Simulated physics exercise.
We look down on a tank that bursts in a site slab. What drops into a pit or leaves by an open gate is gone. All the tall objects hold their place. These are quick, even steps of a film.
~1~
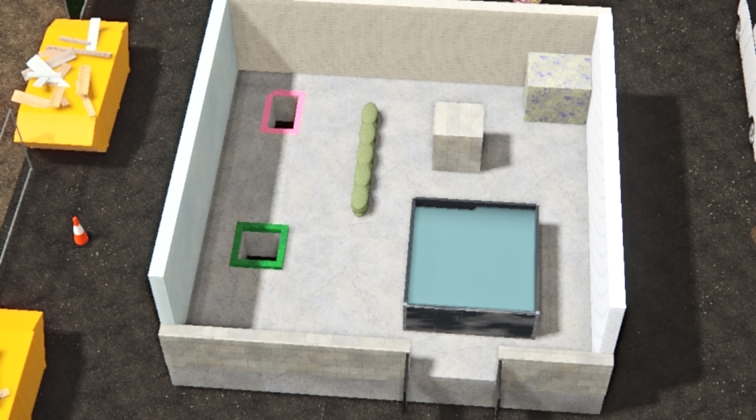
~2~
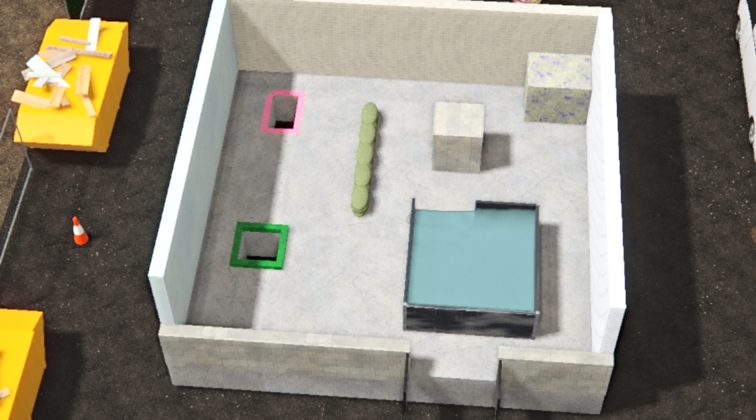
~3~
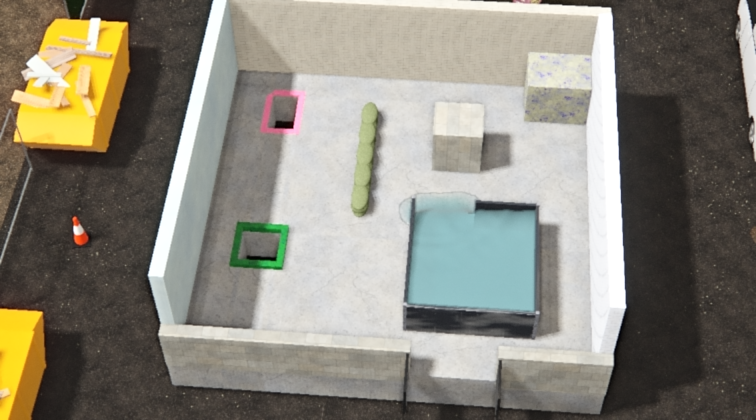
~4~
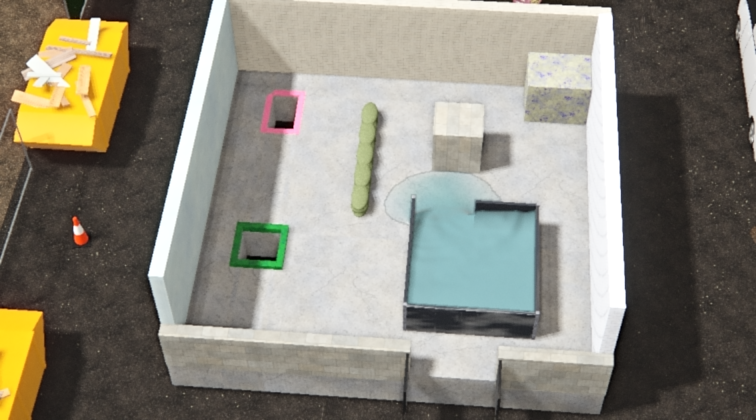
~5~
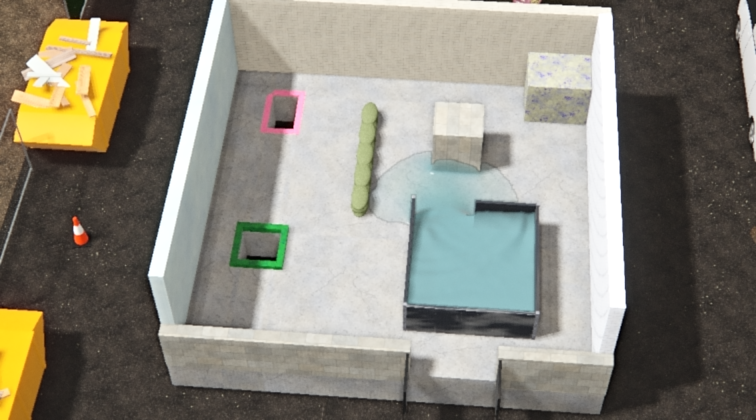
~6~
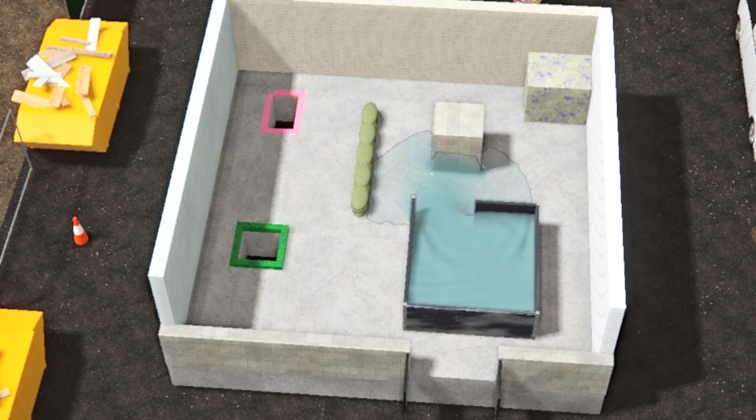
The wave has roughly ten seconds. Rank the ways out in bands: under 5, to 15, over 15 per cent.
In the end: The gate takes not even 5 %; the pink pit takes from 5 to 15 %; the green pit takes not even 5 %.
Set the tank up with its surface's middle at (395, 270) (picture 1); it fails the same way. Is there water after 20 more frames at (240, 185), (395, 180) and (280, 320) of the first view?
In that order: Awash, flooded, no water.
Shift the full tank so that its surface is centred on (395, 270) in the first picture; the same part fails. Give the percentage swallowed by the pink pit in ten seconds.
Parts in a hundred: Pink 25.
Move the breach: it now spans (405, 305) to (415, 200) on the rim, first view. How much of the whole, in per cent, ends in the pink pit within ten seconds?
In per cent: Pink 15.
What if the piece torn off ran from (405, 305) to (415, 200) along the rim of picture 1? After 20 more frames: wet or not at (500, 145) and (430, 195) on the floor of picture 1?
In that order: Dry, dry.
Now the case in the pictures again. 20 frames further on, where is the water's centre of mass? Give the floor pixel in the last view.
Close to (461, 215).
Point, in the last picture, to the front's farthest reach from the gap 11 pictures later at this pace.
I would point to (297, 79).
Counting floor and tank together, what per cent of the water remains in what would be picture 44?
Roughly 96 per cent.
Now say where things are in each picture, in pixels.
The water tank at (473, 256) is whole and still, in the first picture.
Water pours out on the water tank's far side and has run to a hidden place, in the second picture.
Water pours out on the water tank's far side and has run to (407, 204), in the third picture.
Water pours out on the water tank's far side and has run to (464, 174), in the fourth picture.
The front is at (423, 155), out from the gap on the water tank's far side, in the fifth picture.
The front is at (425, 135), out from the gap on the water tank's far side, in the sixth picture.
A moment on, water covers 20 % of the floor; the gate 0 %, the pink pit 0 %, the green pit 0 %.
Next, water covers 30 % of the floor; the gate 0 %, the pink pit 0 %, the green pit 0 %.
Then, water covers 50 % of the floor; the gate 0 %, the pink pit 1 %, the green pit 0 %.
Later, water covers 70 % of the floor; the gate 0 %, the pink pit 4 %, the green pit 0 %.
In the end, water covers 90 % of the floor; the gate 3 %, the pink pit 7 %, the green pit 0 %.
